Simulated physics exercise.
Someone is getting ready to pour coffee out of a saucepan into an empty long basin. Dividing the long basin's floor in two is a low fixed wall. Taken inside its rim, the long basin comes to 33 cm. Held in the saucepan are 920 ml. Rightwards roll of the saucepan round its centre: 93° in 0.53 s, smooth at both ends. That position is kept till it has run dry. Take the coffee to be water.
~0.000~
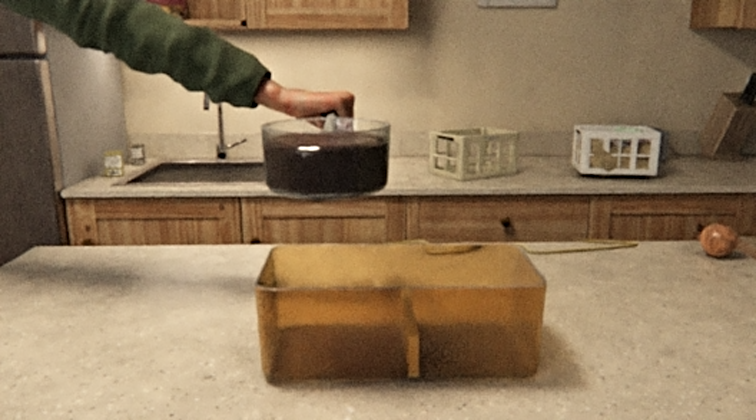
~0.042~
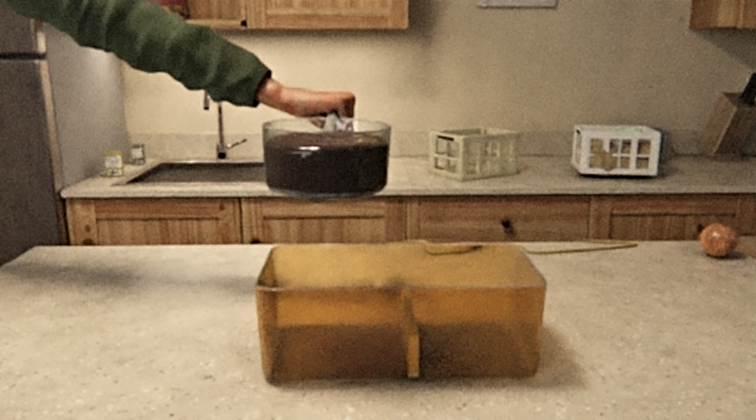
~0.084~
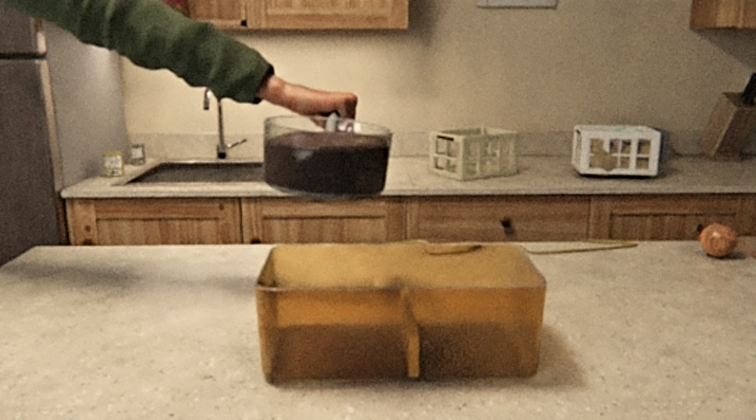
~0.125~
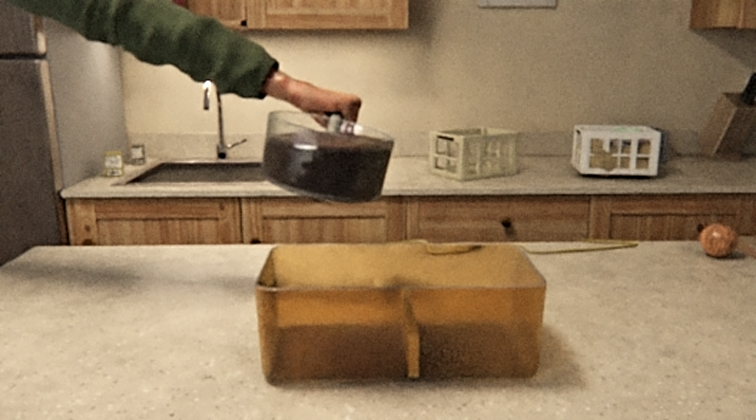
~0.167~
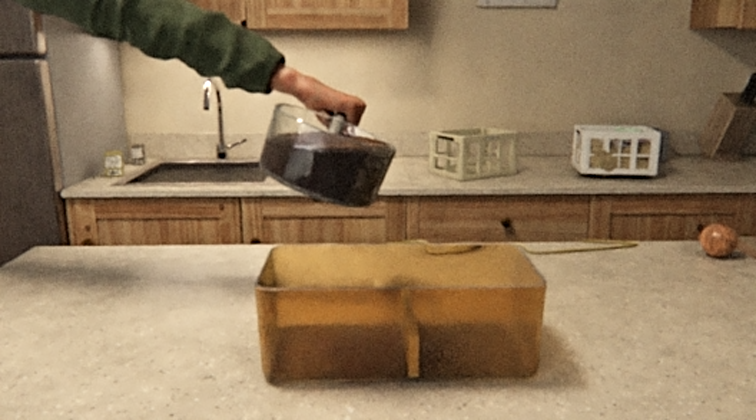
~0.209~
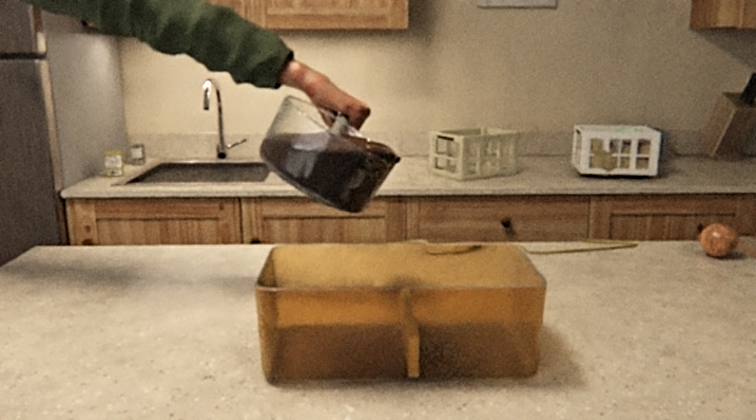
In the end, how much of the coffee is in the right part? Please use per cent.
Roughly 77 percent is in the right part.
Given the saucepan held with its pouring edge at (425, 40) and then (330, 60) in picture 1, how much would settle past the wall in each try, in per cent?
In order, 75 and 25 per cent.
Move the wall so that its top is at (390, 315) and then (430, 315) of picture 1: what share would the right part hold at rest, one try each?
Respectively 90 and 45 %.
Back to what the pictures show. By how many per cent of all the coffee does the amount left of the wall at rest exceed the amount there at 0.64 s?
That is roughly 14 in a hundred of the whole.
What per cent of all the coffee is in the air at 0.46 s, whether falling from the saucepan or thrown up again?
Some 44 per cent, I reckon.
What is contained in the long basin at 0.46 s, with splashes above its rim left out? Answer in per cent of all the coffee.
Some 22 per cent.
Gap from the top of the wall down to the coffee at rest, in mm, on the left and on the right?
The left side gives some 46 mm, the right side some 20 mm.
By 0.46 s the tilt is 88° and 34 per cent is still to pour, 0 is left of the wall and 22 right of it.
By 0.64 s the tilt is 93° and 11 per cent is still to pour, 7 is left of the wall and 73 right of it.
By 0.82 s the tilt is 93° and 4 per cent is still to pour, 15 is left of the wall and 76 right of it.
By 1.03 s the tilt is 93° and 1 per cent is still to pour, 19 is left of the wall and 78 right of it.
At rest 21 per cent lies left of the wall, 77 right of it and 2 outside.
